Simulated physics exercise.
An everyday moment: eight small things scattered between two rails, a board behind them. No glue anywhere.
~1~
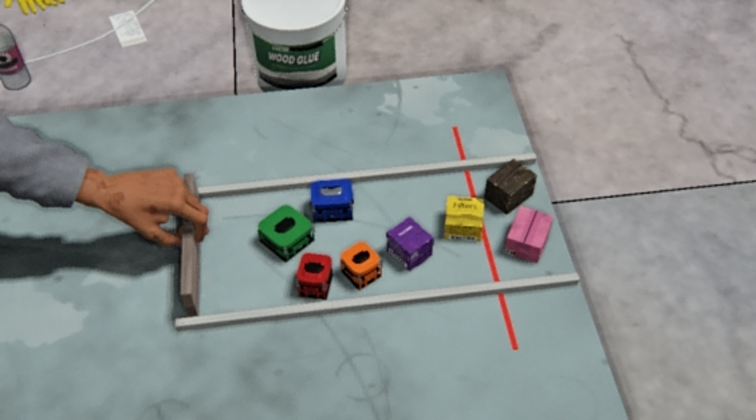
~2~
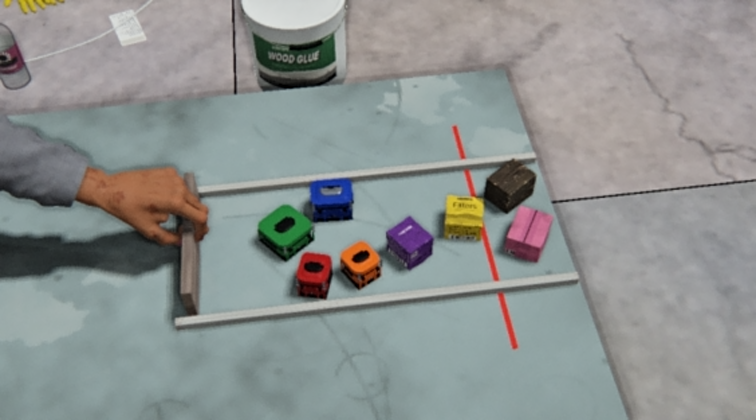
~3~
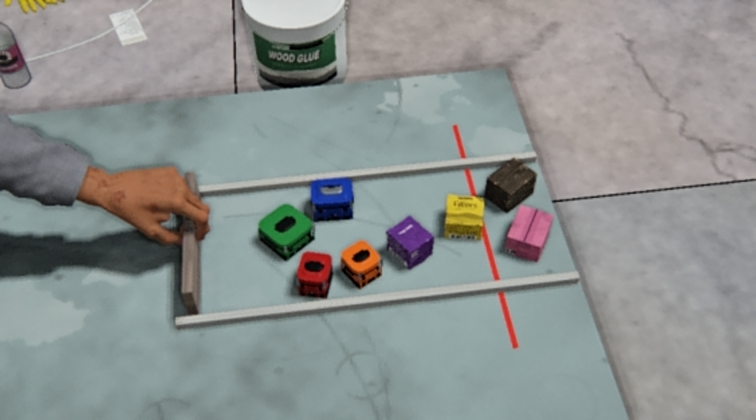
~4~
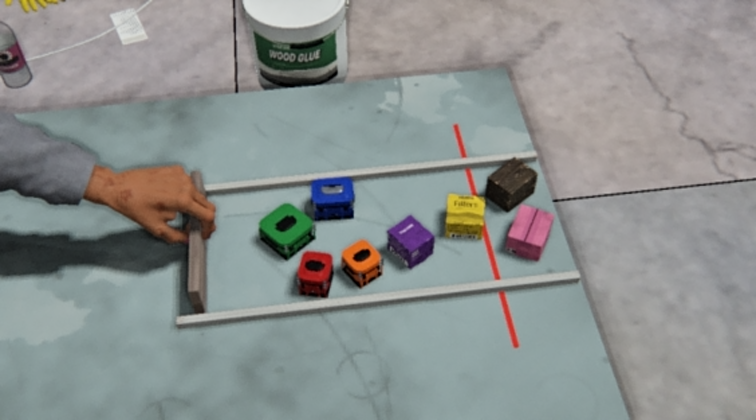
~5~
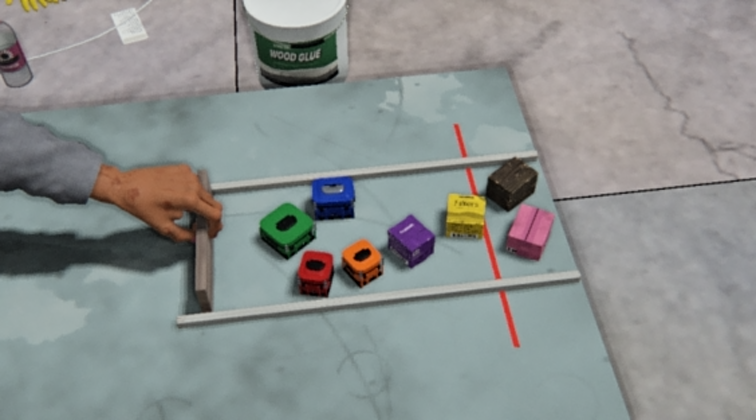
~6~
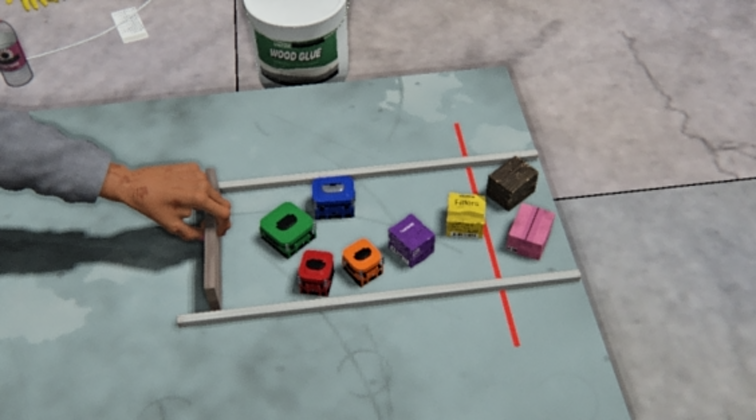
The clip shows a hand holding a board upright behind eight small colored boxes and cases scattered between two rails, with red tape across one end. The hand slides the board slightly right, while the objects stay practically still.
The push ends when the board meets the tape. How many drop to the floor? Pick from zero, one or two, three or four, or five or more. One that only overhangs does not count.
In the end the number that fall off is one or two.
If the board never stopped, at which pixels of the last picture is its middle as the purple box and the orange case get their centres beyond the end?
Near (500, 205) and (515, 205).
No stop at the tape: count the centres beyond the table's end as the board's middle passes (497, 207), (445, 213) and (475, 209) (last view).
It would be 2, 0 and 1.
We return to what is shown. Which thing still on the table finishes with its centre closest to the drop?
That is the black block.
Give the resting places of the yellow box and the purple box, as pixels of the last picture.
The yellow box at (535, 193), the purple box at (548, 225).
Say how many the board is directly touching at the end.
3 of them.
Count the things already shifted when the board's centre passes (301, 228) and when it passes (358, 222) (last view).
3 and 5.
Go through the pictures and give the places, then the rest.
In the first picture, pink box (529, 235); black block (510, 187); yellow box (464, 219); board (191, 243); tape (482, 226).
In the second picture, black block (510, 186); blue case (332, 200).
In the third picture, yellow box (464, 218); board (192, 242).
In the fourth picture, pink box (530, 233); purple box (411, 242).
In the fifth picture, black block (512, 184); red case (316, 274).
In the sixth picture, pink box (531, 232); black block (512, 184); yellow box (466, 216); board (213, 238); tape (483, 222).
A little later, none off yet; pink box at rest near (531, 232); black block at rest near (512, 184); yellow box at rest near (466, 216).
Next, none off yet; pink box at rest near (531, 232); black block at rest near (512, 184); yellow box shifted a little near (476, 205).
When it is over, the number that fall off is one or two; down, pink box.
